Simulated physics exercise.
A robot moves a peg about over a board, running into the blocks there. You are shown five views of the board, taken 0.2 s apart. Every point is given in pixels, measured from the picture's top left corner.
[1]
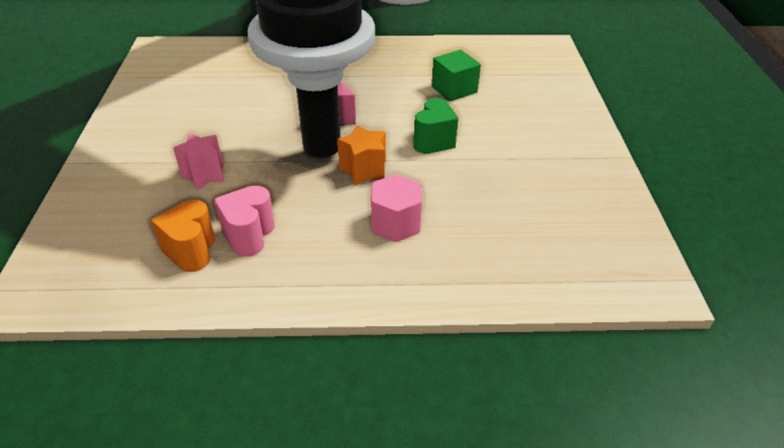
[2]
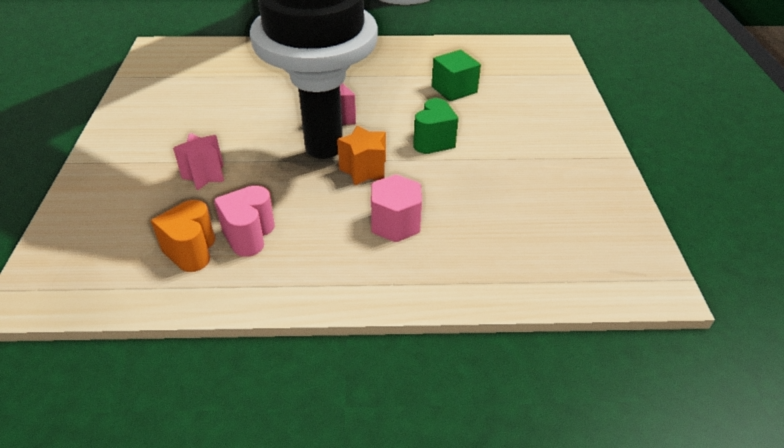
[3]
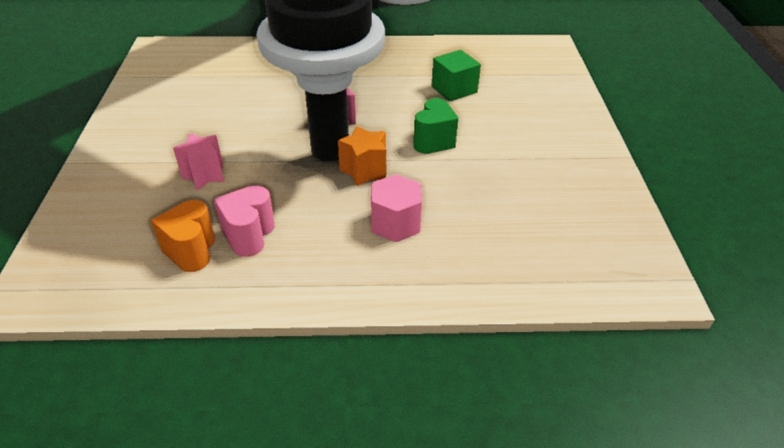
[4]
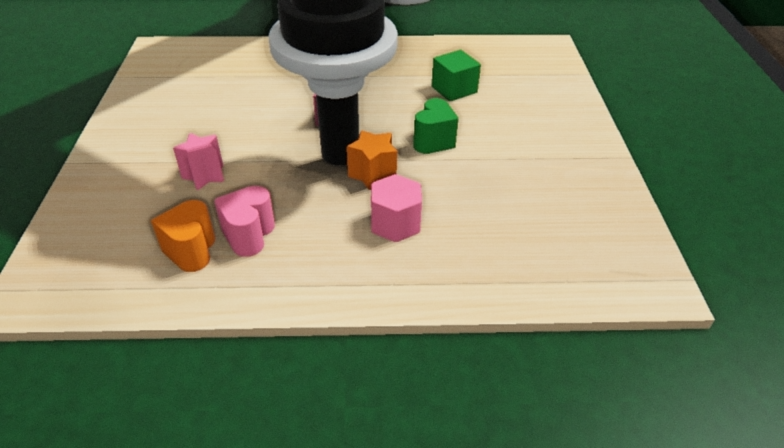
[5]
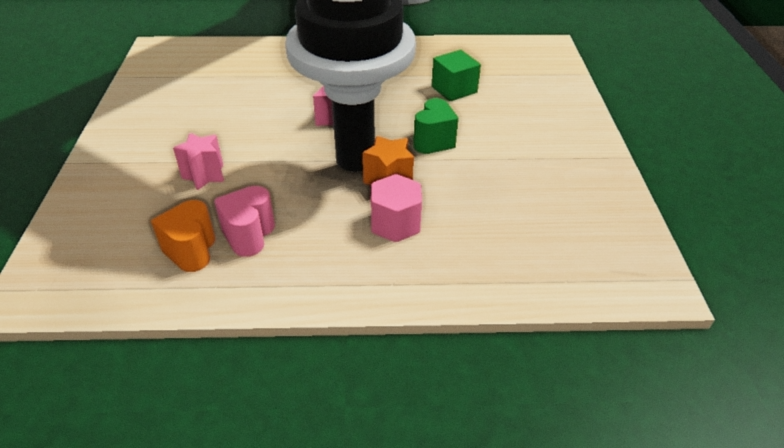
A robot's black peg sliding slowly right across a wooden board, then nudging an orange star block rightward among other colourful blocks.
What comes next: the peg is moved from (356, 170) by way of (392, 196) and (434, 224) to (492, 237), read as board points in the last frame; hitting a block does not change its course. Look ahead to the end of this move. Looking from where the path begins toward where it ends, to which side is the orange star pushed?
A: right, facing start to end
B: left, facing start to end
(B)
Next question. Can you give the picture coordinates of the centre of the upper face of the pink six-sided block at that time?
If I read the scene right, the answer is (406, 218).
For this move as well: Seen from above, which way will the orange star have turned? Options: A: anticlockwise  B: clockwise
A (anticlockwise)
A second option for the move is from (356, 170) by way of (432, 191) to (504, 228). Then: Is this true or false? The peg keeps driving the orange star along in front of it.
That claim is true.
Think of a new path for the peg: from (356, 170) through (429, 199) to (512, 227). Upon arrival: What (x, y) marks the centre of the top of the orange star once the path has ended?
It sits at (561, 207).
On the path given first. One third of the way, peg at (392, 187); orange star at (433, 165), turned 25° anticlockwise; pink six-sided block at (398, 196).
Two thirds of the way, peg at (436, 214); orange star at (457, 170), turned 80° anticlockwise; pink six-sided block at (406, 218), turned 60° clockwise.
At the end, peg at (494, 227); orange star at (462, 170), turned 100° anticlockwise; pink six-sided block at (406, 218), turned 60° clockwise; green heart-shaped block in place.
